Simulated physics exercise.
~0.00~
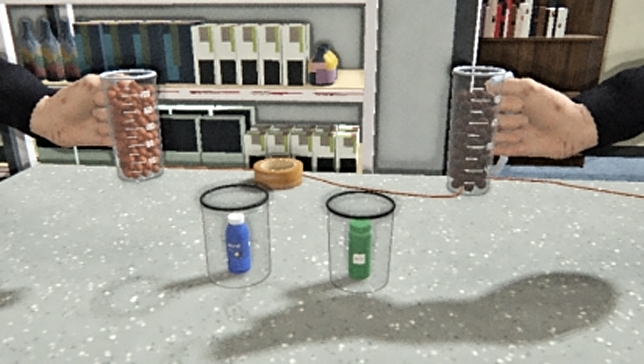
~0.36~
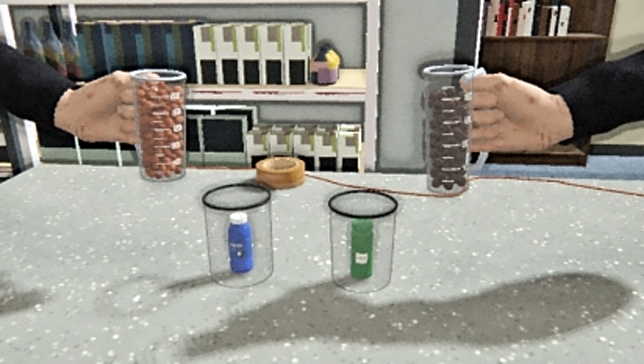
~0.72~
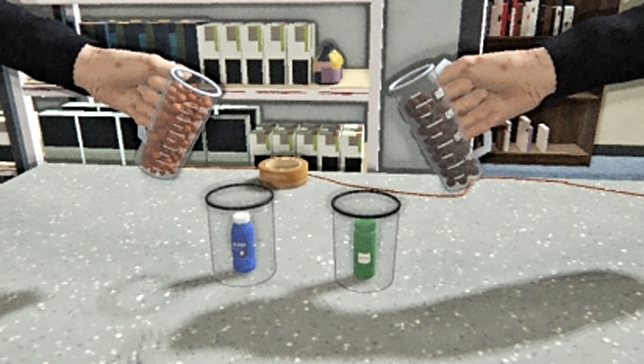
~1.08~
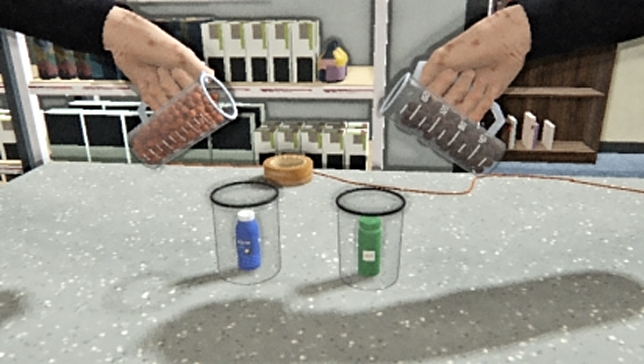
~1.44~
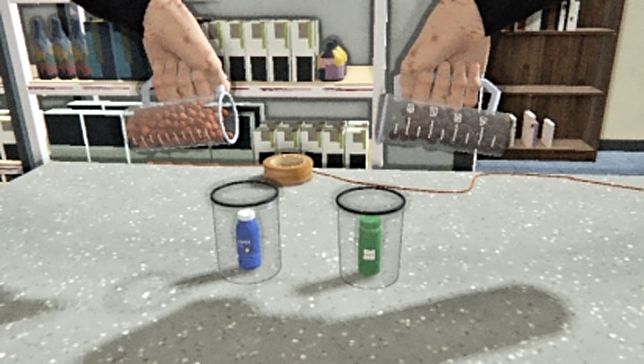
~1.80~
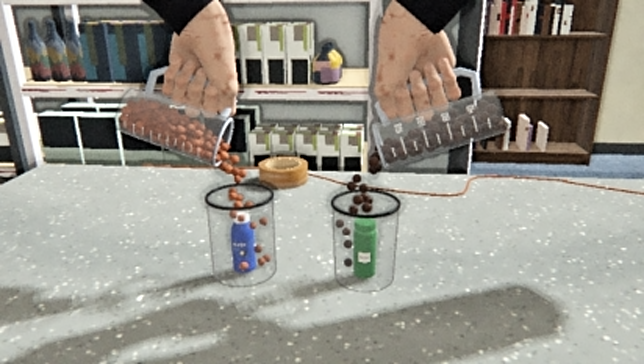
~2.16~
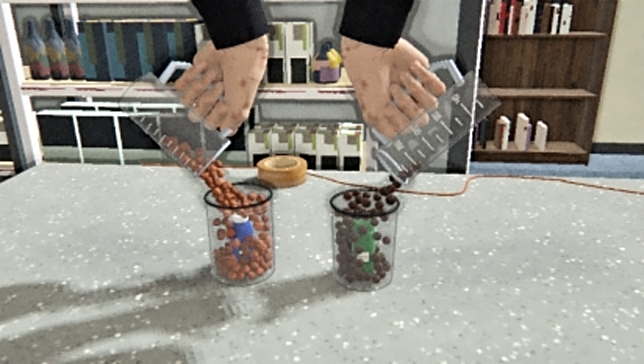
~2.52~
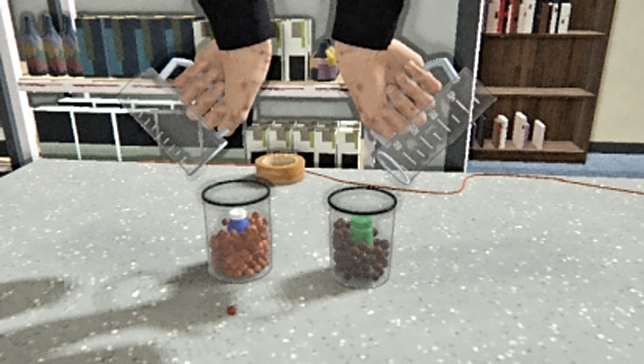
At the start, two hands hold clear cups above a speckled counter, the left one filled with orange-brown pieces and the right one with dark brown pieces. Below them stand two clear containers with black rims, a small blue bottle in the left and a green one in the right. The hands move inward and tip the cups onto their sides. Pieces then tumble into both containers, piling up around the bottles as the cups turn upside down. Finally both cups are empty, both bottle tops show above the piles, and one stray piece lies on the counter before the left container.
